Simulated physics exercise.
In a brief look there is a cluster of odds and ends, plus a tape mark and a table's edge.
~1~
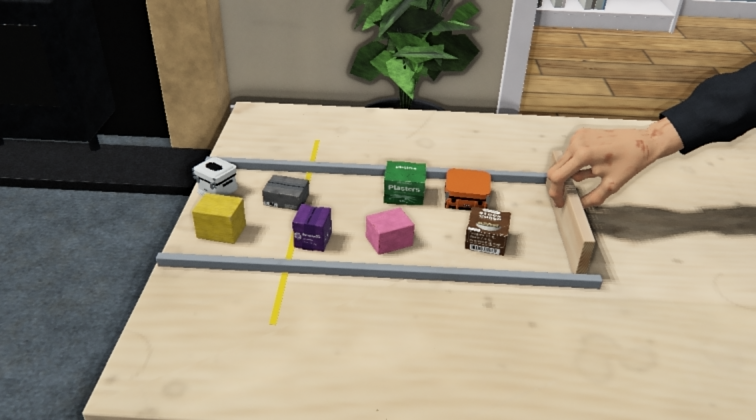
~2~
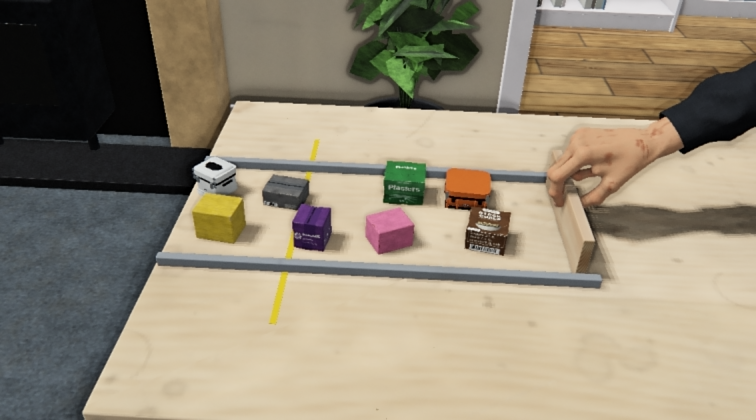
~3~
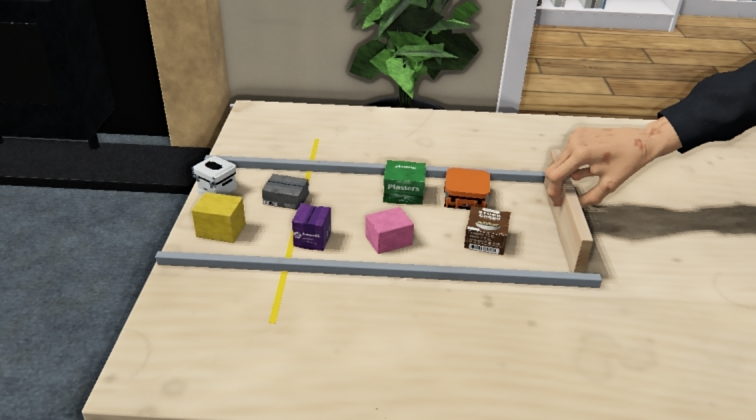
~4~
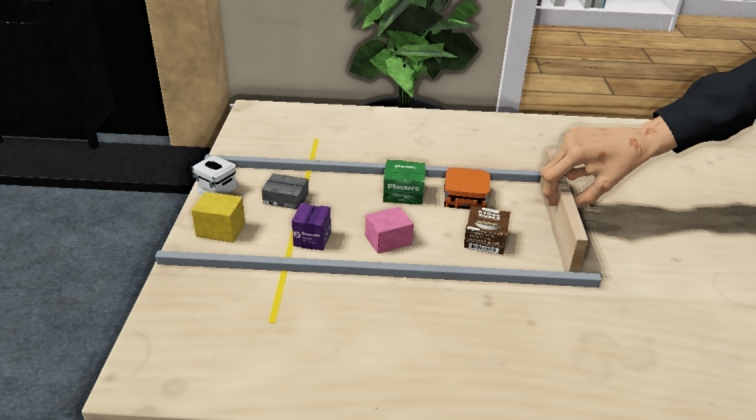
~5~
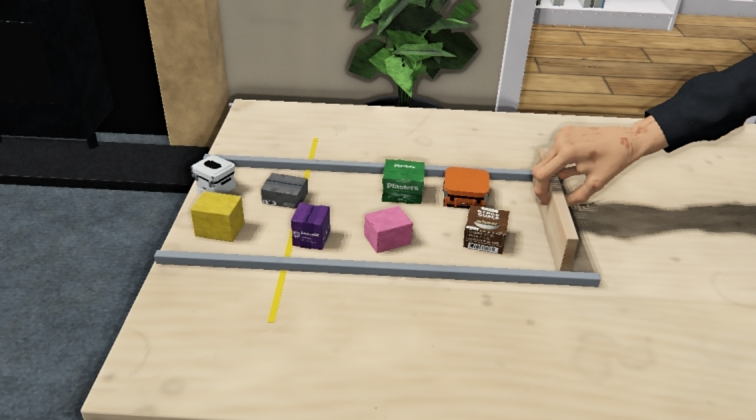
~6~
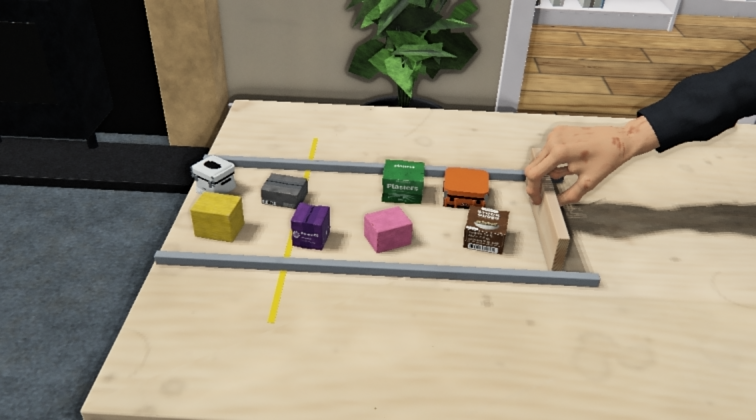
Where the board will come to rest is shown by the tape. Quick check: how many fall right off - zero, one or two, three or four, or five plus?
Once the board stops, one or two are missing from the table.
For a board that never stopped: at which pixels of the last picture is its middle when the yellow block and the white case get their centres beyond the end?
Approx. (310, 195) for the first, approx. (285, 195) for the second.
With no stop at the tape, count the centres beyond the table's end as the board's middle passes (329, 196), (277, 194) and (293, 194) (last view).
The numbers past the end are 0, 2 and 1.
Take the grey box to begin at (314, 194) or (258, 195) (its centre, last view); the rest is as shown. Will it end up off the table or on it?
First place, it is safe; second place, it is safe.
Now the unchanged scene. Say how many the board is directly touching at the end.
It's 2.
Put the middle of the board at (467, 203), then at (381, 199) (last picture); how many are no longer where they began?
At that stage 3; at the next, 6.
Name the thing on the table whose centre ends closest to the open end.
White case.
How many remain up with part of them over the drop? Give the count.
Expected count: 1.
Early on, none off yet; white case at rest near (215, 178); yellow block at rest near (218, 217); grey box at rest near (285, 191).
A while later, none off yet; white case at rest near (215, 178); yellow block at rest near (218, 217); grey box travelled a little near (267, 191).
Finally, the number that fall off is one or two; lost, yellow block.
